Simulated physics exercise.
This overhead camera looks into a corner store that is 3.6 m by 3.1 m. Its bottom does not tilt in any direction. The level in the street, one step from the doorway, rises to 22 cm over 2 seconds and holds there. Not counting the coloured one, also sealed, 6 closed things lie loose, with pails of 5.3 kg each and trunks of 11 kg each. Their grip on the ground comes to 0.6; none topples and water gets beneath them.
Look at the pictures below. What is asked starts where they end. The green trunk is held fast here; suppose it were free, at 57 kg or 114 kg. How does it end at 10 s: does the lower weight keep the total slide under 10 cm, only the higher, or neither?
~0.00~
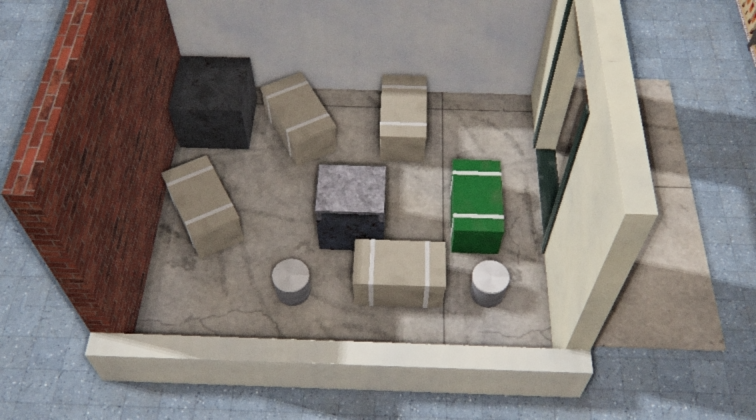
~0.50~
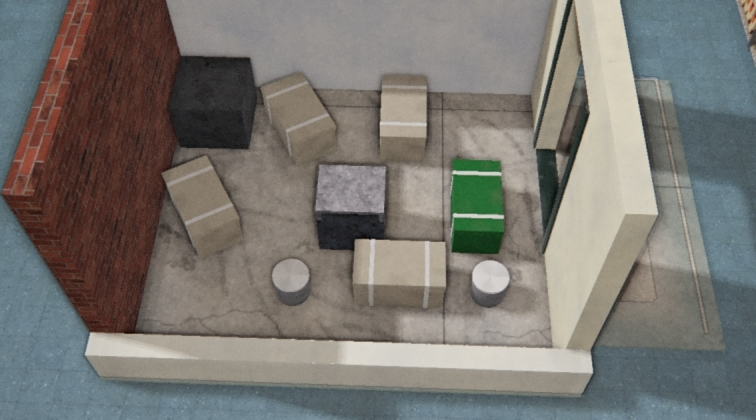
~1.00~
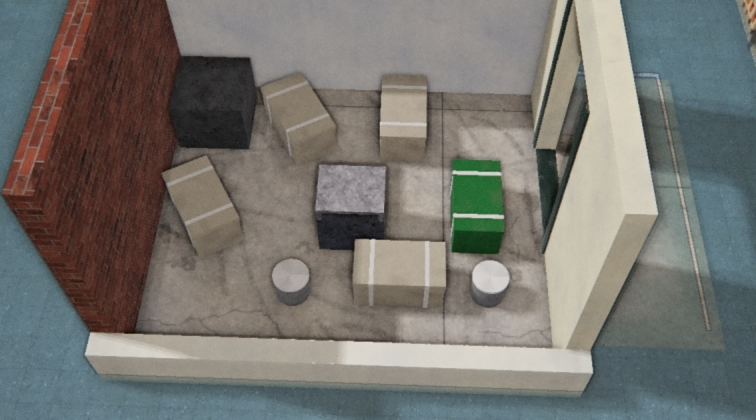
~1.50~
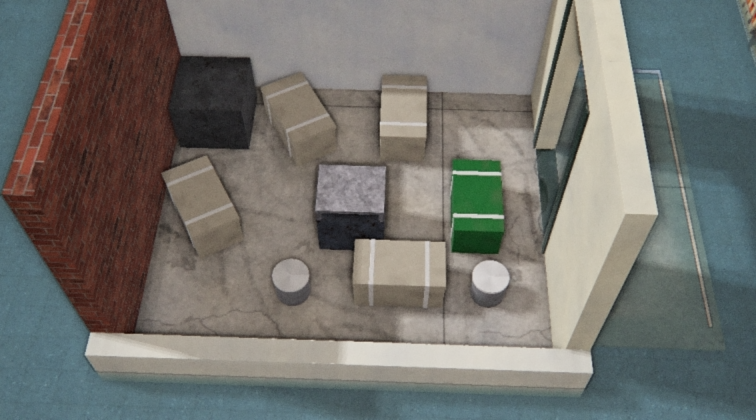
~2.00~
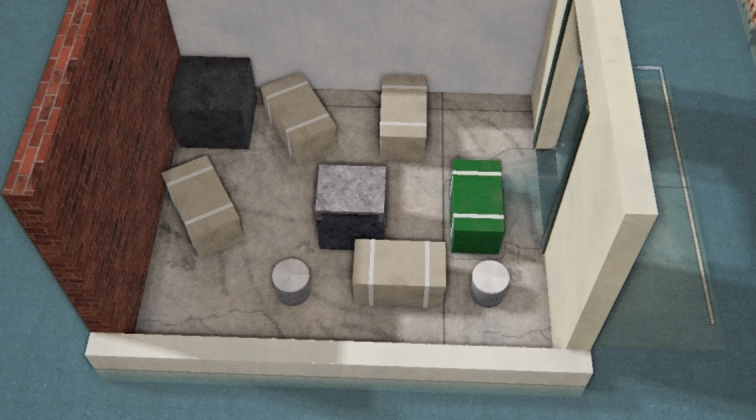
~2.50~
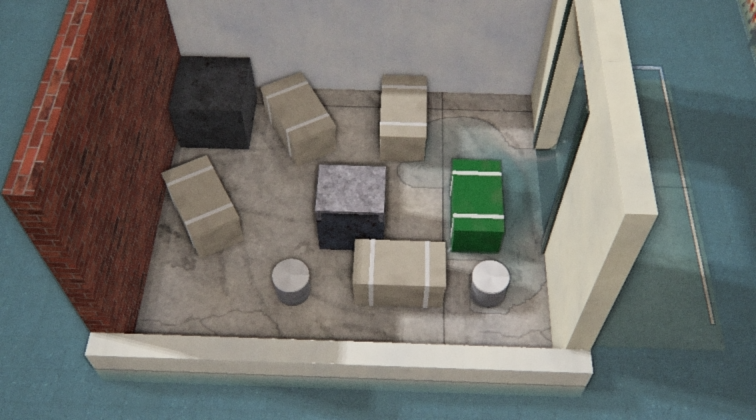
Only big one works.
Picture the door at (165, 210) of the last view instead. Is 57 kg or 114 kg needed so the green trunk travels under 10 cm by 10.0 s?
With that change, the big one is needed.
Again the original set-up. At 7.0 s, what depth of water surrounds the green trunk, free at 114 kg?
Depth: Approx. 8 cm.
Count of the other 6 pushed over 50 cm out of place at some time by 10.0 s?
Result: 6.
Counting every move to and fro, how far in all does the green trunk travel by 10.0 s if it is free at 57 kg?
I'd say roughly 50 centimetres in all.
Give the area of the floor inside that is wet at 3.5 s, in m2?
I'd estimate close to 4.5 m2.
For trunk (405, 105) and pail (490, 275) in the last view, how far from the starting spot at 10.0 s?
One is off by 200 cm, the other by 50 cm, in the order asked.
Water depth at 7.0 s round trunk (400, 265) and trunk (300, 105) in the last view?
Close to 4 and 8 centimetres.
After 3.5 s the green trunk would be 31 cm from its start with 57 kg and 0 cm from its start with 114 kg; 8 cm of water round it then.
After 4.5 s the green trunk would be 37 cm from its start with 57 kg and 0 cm from its start with 114 kg; 7 cm of water round it then.
After 7.0 s the green trunk would be 37 cm from its start with 57 kg and 0 cm from its start with 114 kg; 8 cm of water round it then.
After 10.0 s the green trunk would be 49 cm from its start with 57 kg and 0 cm from its start with 114 kg; 11 cm of water round it then.
